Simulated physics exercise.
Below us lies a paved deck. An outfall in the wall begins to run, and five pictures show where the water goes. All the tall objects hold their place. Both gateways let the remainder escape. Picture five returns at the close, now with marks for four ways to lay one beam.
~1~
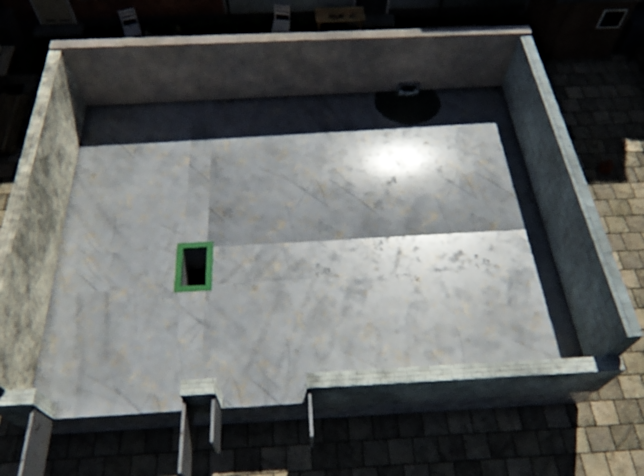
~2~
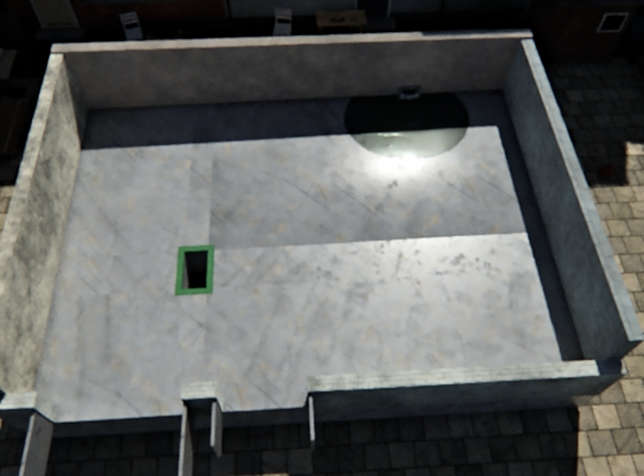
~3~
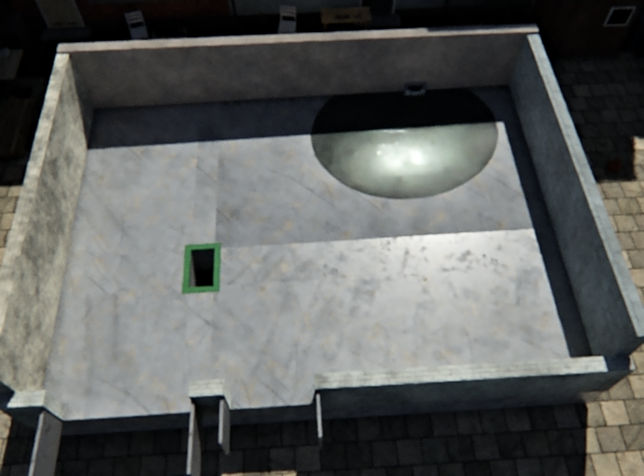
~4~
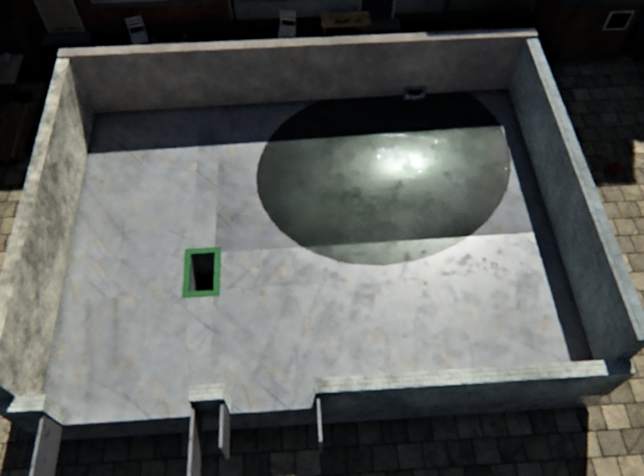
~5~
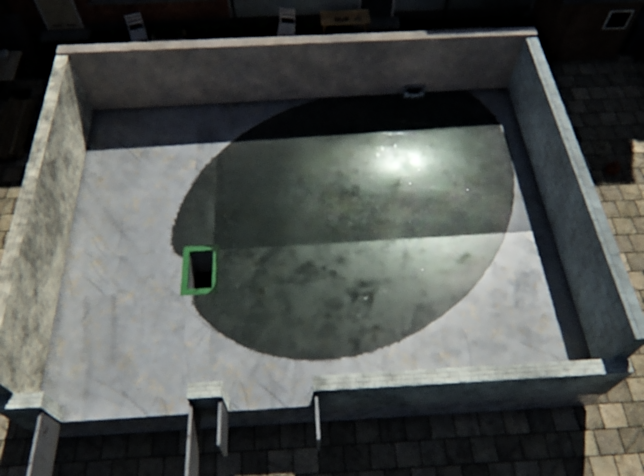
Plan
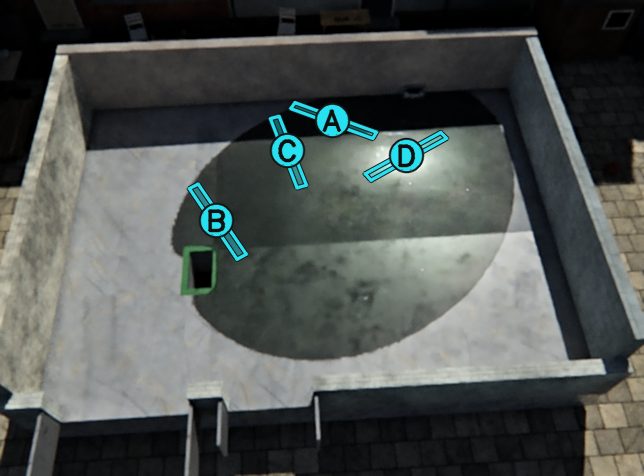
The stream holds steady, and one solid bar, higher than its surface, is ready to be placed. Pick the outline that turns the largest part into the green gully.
D works best here.
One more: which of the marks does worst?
It is B.
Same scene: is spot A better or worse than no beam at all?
Spot A is worse.
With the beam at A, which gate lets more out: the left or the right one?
More leaves on the left.
On the marked copy, A from (292, 105) to (374, 135); B from (193, 186) to (241, 256); C from (274, 117) to (301, 186); D from (368, 177) to (443, 135).
With A, about 11 % of the stream goes into the green gully, about 87 % out by the gates.
With B, about 3 % of the stream goes into the green gully, about 96 % out by the gates.
With C, about 13 % of the stream goes into the green gully, about 84 % out by the gates.
With D, about 21 % of the stream goes into the green gully, about 79 % out by the gates.
